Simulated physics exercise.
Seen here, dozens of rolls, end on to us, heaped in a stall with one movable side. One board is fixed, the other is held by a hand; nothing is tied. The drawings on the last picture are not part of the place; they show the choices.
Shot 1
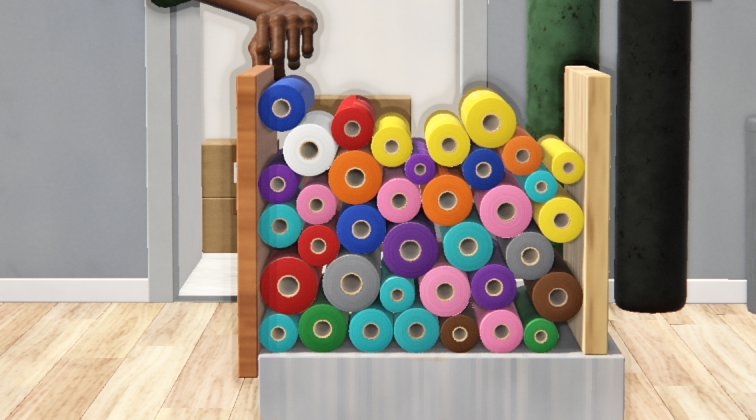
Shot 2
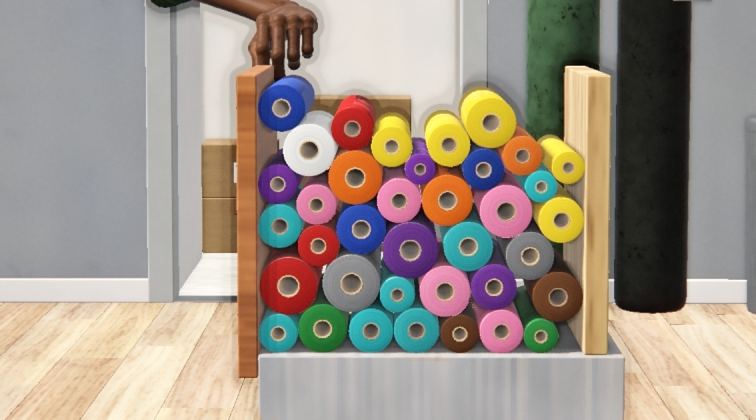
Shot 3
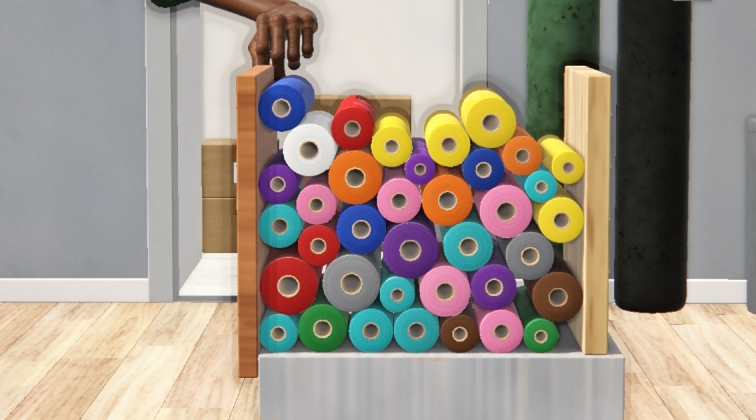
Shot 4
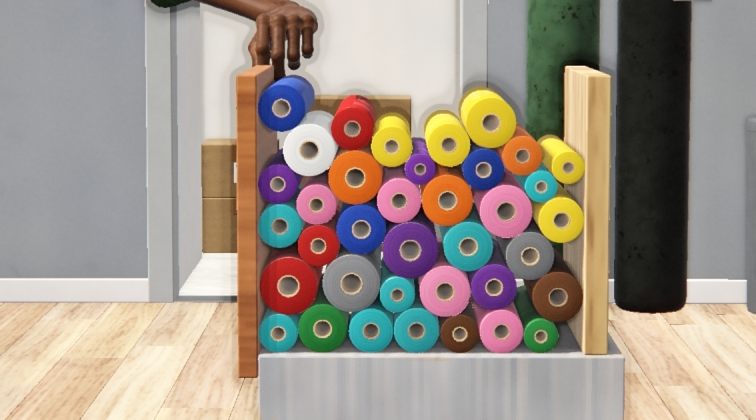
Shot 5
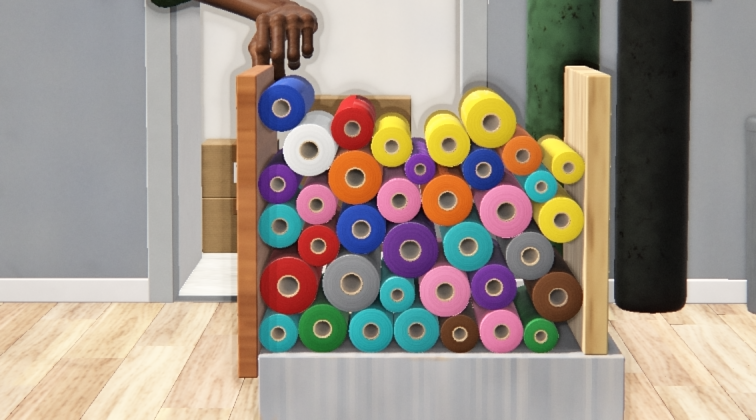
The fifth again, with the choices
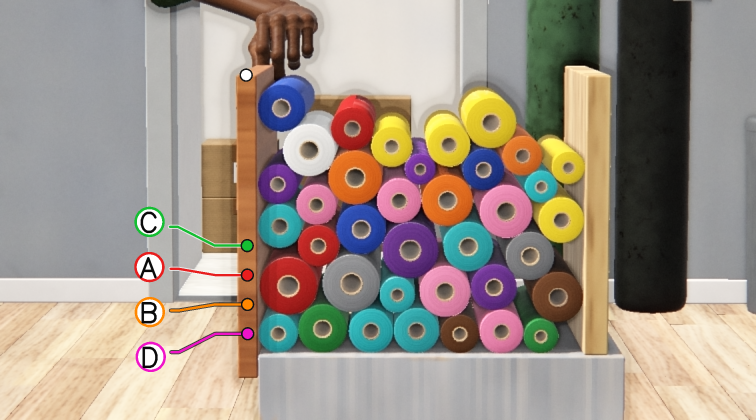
In a wooden-sided stall, a hand stays by the left board while colourful rolls lie still.
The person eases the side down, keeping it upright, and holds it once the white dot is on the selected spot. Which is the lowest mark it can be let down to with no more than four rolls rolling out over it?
Mark C is as low as it can go.
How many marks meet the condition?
One of them.
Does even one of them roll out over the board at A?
Yes, at A.
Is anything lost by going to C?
Yes.
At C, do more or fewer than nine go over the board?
It loses fewer than nine.
On the marked copy, A at (248, 275); B at (248, 304); C at (247, 246); D at (248, 334); the white dot at (246, 75).
Taking C. A third of the way, top of the board (257, 150).
Two thirds of the way, top of the board (258, 236).
When it is over, top of the board (258, 245), four out over the board.
As for the rest, A more than four out over the board; B more than four out over the board; D more than four out over the board.
